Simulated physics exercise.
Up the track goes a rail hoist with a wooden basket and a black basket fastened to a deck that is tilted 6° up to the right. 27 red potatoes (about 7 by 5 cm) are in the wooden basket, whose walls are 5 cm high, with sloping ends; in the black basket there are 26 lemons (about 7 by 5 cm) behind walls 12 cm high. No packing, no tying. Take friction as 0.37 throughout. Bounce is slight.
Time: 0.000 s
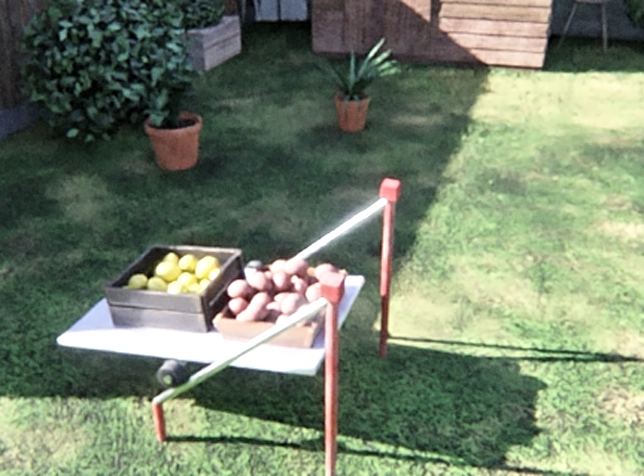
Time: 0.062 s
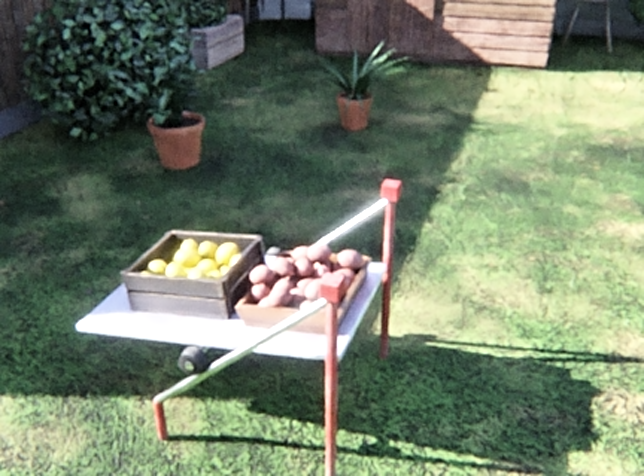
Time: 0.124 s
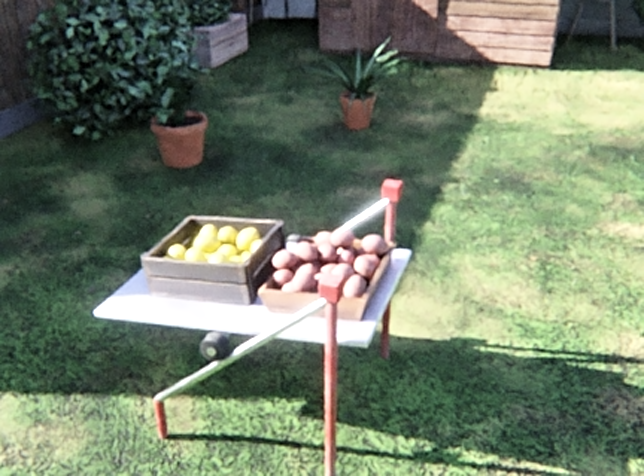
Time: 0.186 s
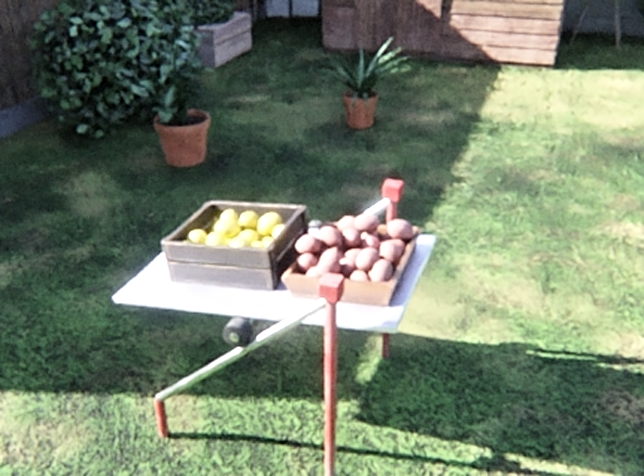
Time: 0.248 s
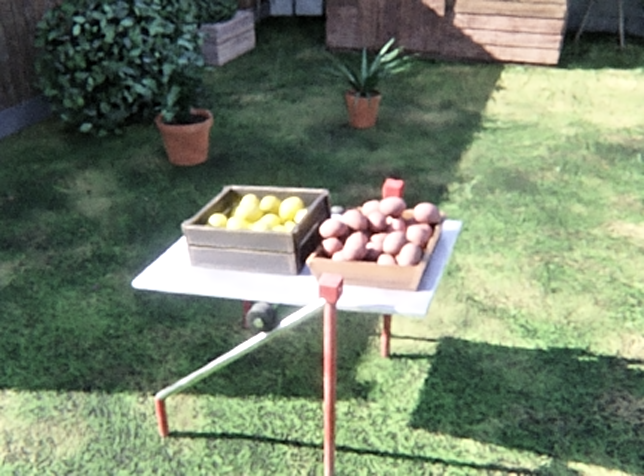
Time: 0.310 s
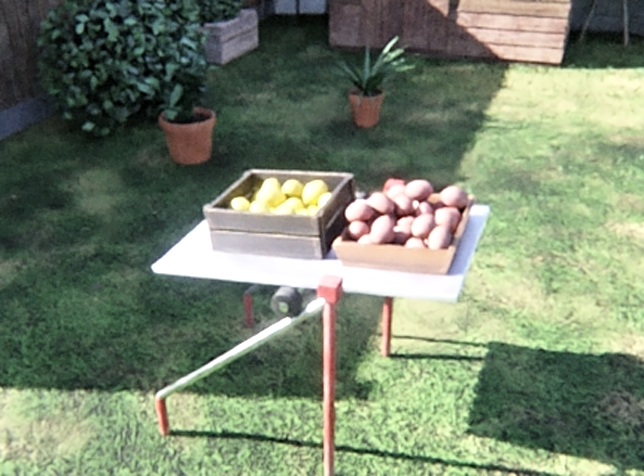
A white deck carrying baskets of lemons and red potatoes slides up a sloping track rightward.
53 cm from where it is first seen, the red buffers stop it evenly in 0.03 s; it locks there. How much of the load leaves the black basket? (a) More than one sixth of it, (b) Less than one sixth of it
Answer: B.
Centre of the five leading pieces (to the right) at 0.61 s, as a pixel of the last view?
Roughly at (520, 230).
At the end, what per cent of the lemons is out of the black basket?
I'd say close to 5 per cent, give or take.
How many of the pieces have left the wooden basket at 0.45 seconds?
The wooden basket is at around 1.
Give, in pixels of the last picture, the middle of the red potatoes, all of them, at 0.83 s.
Middle approx. (437, 217).
After 0.33 s, braking begins.
After 0.45 s, wooden basket 26 in, 1 out and black basket 26 in, 0 out.
After 0.61 s, wooden basket 21 in, 6 out and black basket 26 in, 0 out.
After 0.83 s, wooden basket 21 in, 6 out and black basket 25 in, 1 out.
Outcome (at 1.38 s), wooden basket 20 in, 7 out and black basket 25 in, 1 out. Asked share, 1 of 26, 4 per cent.
